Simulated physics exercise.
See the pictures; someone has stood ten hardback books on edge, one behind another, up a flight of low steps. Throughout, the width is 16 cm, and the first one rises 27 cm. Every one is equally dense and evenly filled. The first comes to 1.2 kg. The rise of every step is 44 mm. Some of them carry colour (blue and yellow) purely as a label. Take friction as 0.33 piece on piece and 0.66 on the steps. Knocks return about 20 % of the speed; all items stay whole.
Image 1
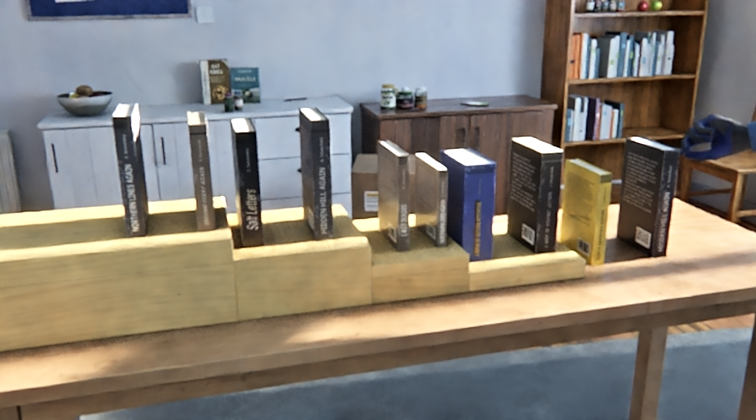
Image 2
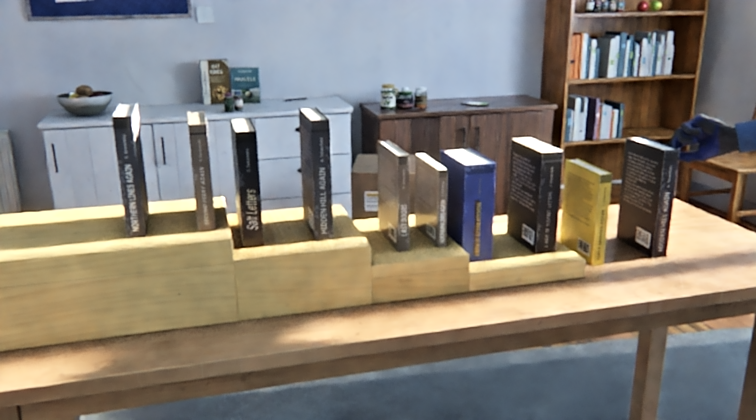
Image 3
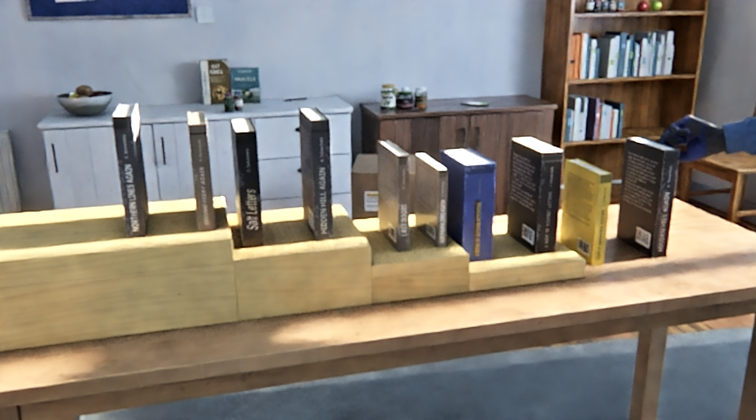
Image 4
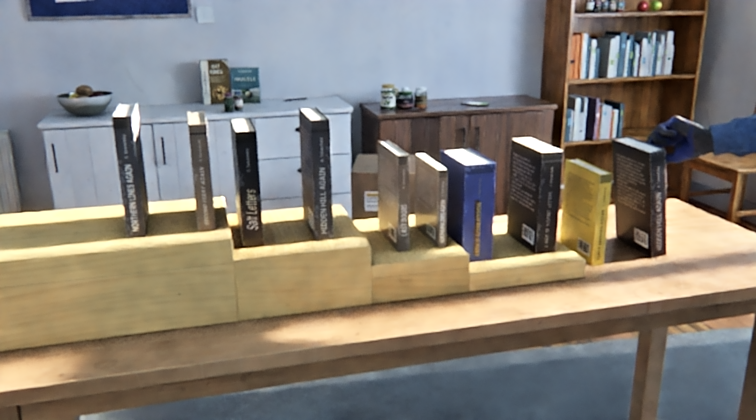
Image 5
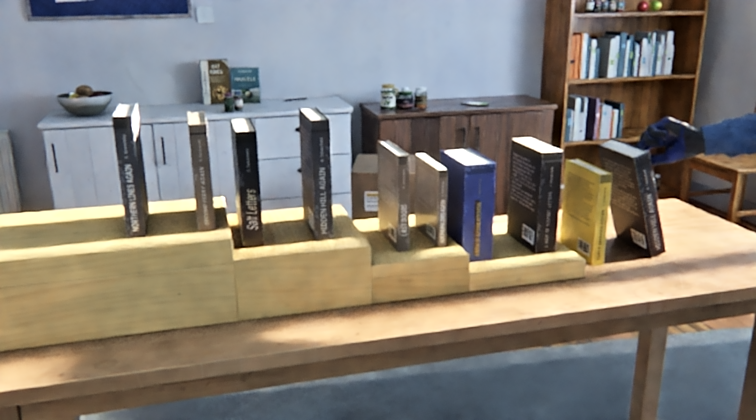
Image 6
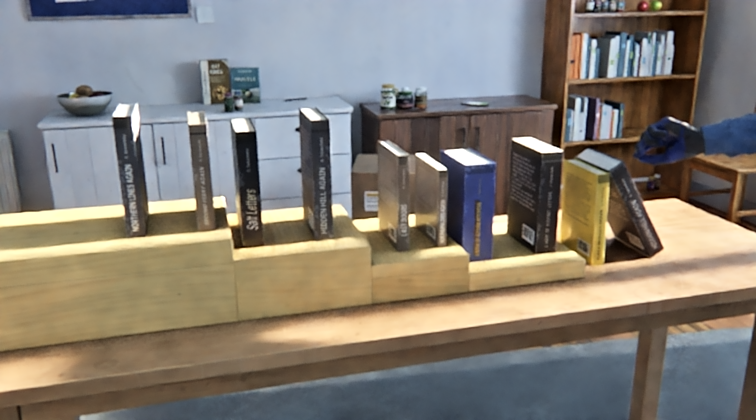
Gloved hand reaching in from the right and pushing the end book, which tilts left against the yellow book beside it.
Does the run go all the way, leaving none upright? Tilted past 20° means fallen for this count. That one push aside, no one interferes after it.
I expect each one to topple.
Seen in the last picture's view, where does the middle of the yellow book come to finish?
Resting position, last image: About (549, 227).
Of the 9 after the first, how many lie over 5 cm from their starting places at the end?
Total tallied: 9.
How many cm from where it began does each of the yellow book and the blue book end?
Displacement in cm - yellow: 10; blue: 10.
Then, 0.20 s past the last view, 1 of the 9 other books over; yellow book 32° from how it stood.
Then, 0.56 s past the last view, 4 of the 9 other books over; yellow book 54° from how it stood; blue book 38° from how it stood.
Then, 1.00 s past the last view, 7 of the 9 other books over; yellow book 56° from how it stood; blue book 55° from how it stood.
Then, 1.26 s past the last view, 9 of the 9 other books over; yellow book 56° from how it stood; blue book 55° from how it stood.
In the end, 9 of the 9 other books over; yellow book 56° from how it stood; blue book 55° from how it stood. Not one is left standing. From the last view, middles, yellow book near (549, 227), blue book near (442, 212).
